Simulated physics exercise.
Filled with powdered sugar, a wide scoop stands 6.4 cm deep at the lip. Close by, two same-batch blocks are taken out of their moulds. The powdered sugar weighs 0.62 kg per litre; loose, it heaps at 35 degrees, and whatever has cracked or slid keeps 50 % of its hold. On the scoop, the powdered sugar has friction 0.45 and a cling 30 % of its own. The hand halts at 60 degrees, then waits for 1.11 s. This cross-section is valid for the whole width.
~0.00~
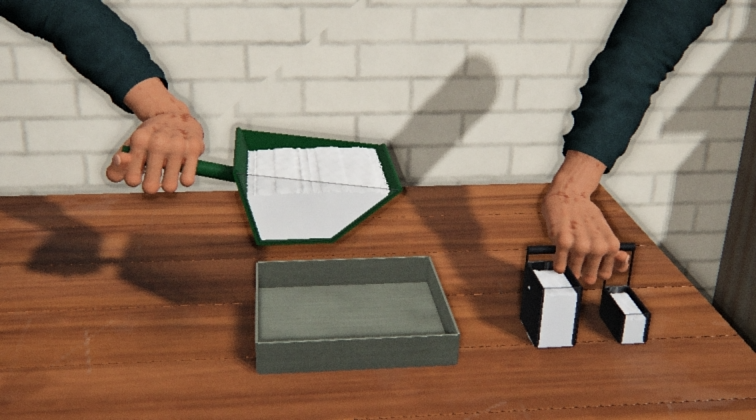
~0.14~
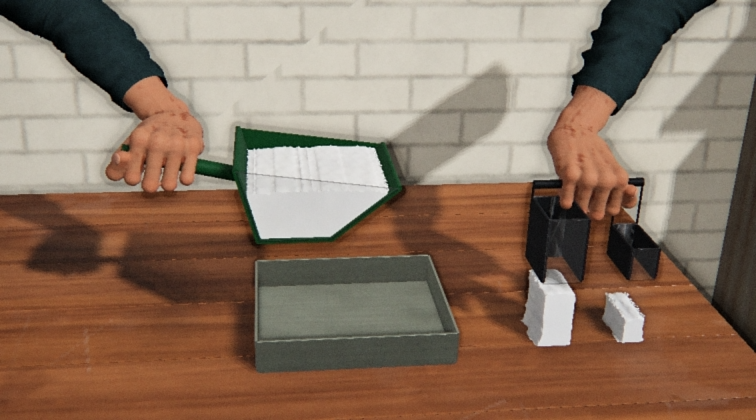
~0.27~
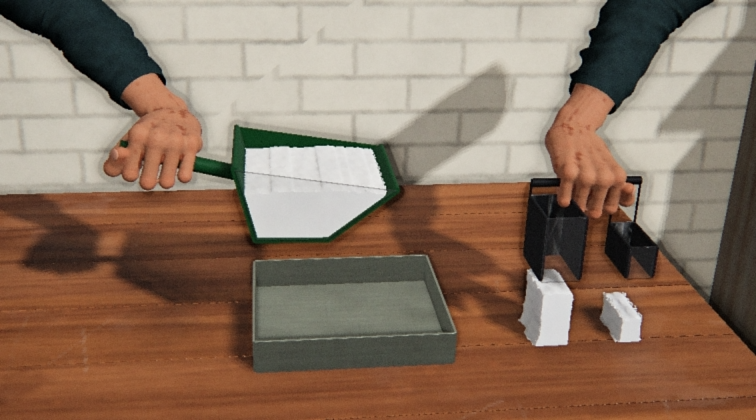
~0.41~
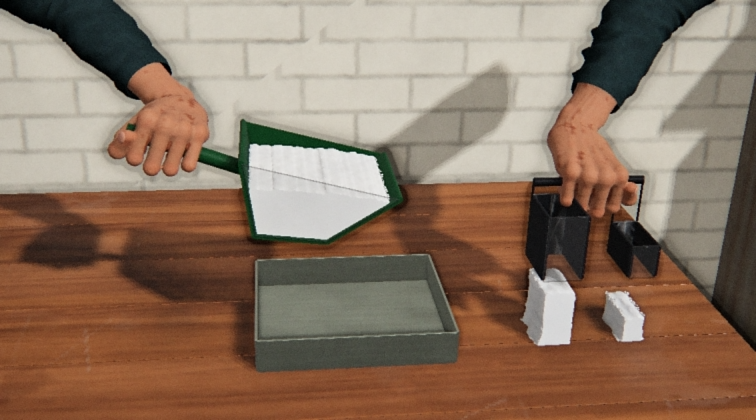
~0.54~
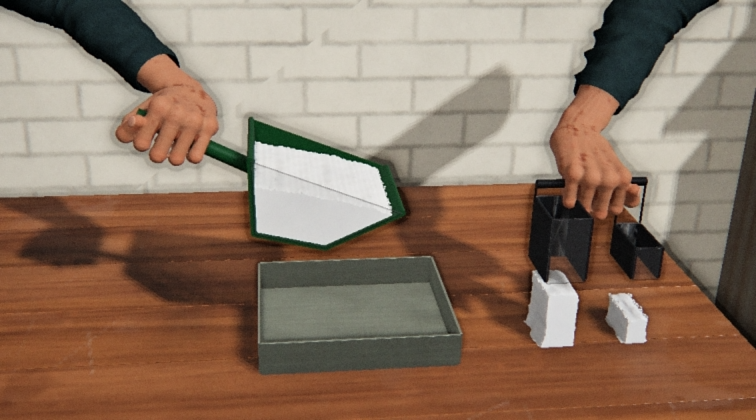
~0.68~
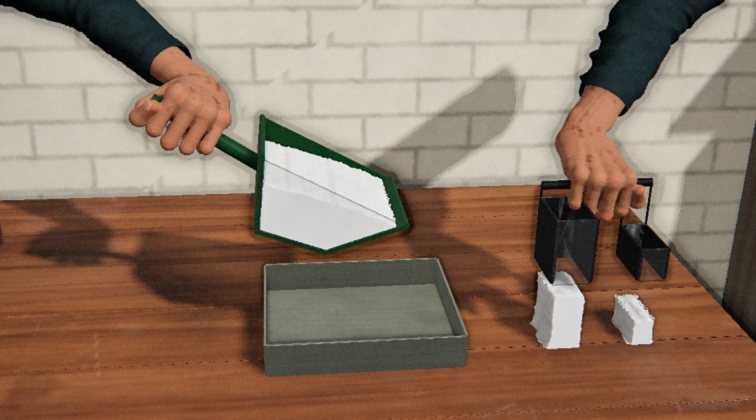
We see one hand lift two dark moulds off two white blocks standing on a wooden table, then the other hand gradually tilts a green scoop of white powder downward to the right above an empty grey tray.
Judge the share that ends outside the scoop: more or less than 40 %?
I judge it less.
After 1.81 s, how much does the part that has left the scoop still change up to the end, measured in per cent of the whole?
From that time to the end, some 2 % of the whole.
After 1.02 s, the scoop is at 38 degrees and 0 % has left it.
After 1.41 s, the scoop is at 57 degrees and 0 % has left it.
After 1.81 s, the scoop is at 60 degrees and 0 % has left it.
After 2.21 s, the scoop is at 60 degrees and 2 % has left it.
After 2.32 s, the scoop is at 60 degrees and 2 % has left it.
